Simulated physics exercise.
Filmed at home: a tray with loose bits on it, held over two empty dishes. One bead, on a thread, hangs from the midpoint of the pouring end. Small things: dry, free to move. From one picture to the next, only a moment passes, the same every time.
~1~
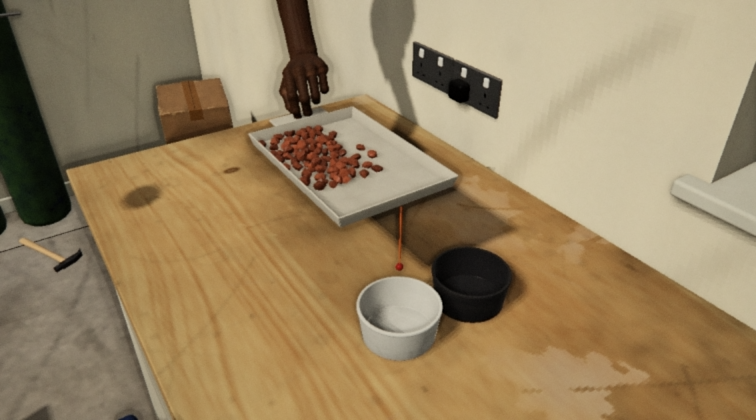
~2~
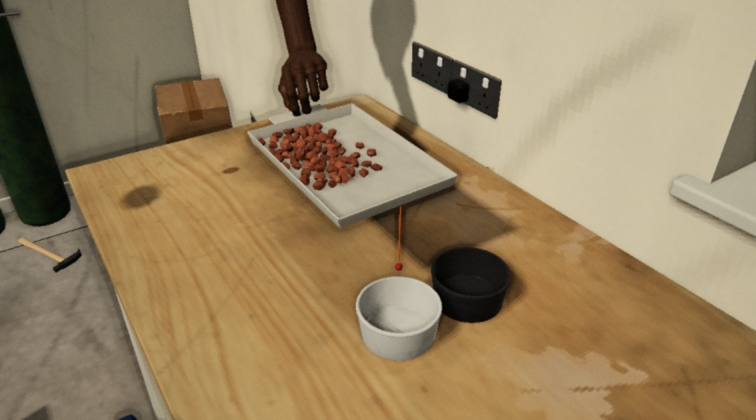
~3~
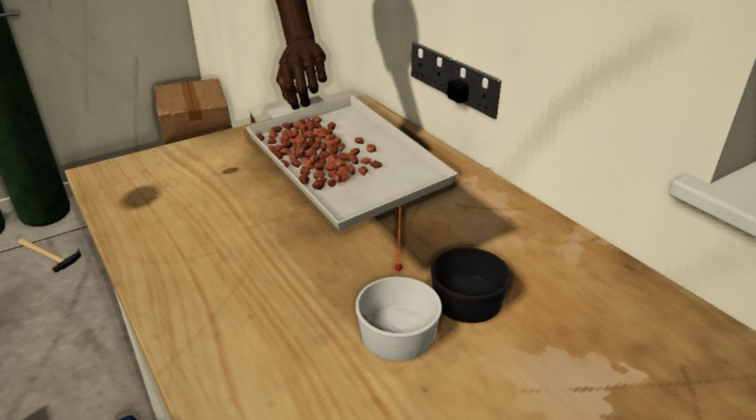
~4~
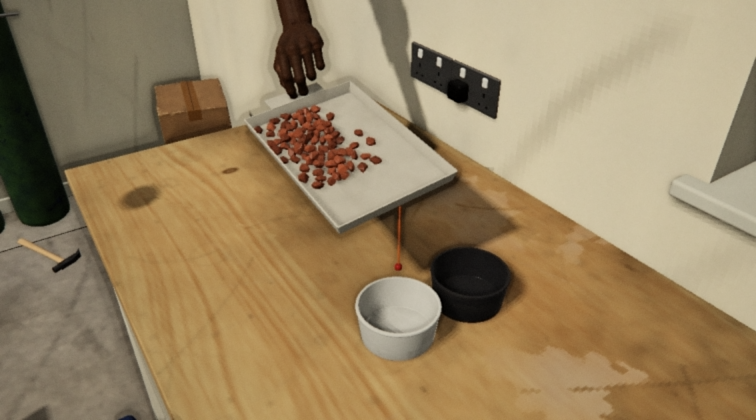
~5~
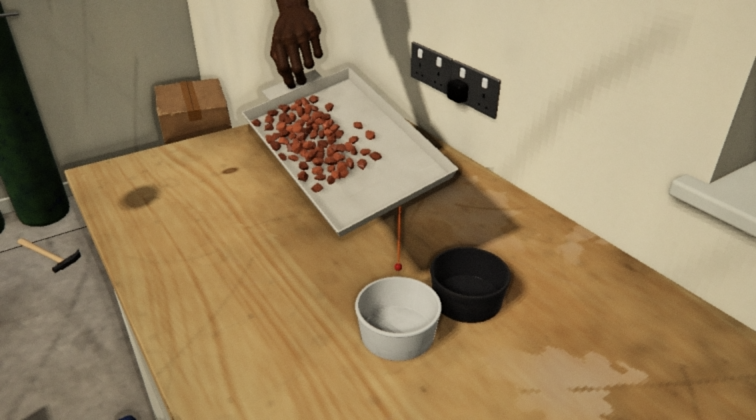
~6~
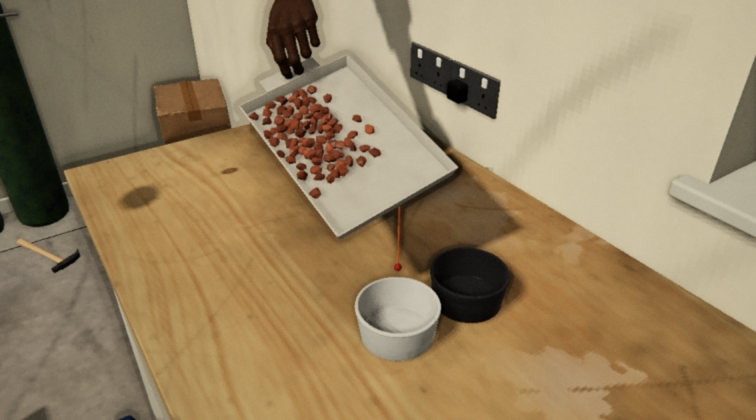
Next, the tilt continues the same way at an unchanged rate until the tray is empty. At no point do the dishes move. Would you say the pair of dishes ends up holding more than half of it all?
Result: Mostly missed.
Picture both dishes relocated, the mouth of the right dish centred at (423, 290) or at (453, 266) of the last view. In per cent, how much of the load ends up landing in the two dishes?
Trial 1 around 50 percent, trial 2 around 50 percent.
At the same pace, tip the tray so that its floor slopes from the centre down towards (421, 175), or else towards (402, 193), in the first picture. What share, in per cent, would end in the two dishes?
I'd say roughly 60 percent with the first slope, 70 percent with the other.
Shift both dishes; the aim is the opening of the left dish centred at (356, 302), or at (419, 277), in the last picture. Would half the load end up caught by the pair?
In the first position past half, in the second shy of half.
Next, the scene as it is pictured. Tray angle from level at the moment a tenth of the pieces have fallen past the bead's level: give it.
Near 75 degrees.
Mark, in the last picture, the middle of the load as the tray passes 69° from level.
The middle of the pieces shows up near (324, 203).
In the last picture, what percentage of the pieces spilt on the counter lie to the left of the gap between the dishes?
Reading: Around 100 %.
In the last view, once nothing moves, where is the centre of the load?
The centre ends up roughly at (346, 340).
Just after the last frame, tray tipped steeply; almost all on the tray; just a few outside both; about a tenth in the air.
A moment on, tray tipped past a quarter turn; just a few on the tray; about a tenth in the left dish; the larger part outside both; about a tenth in the air.
Further on, tray tipped past a quarter turn; about a tenth in the left dish; the larger part outside both.
When it is over, tray tipped past a quarter turn; about a tenth in the left dish; not one in the right dish; the larger part outside both.
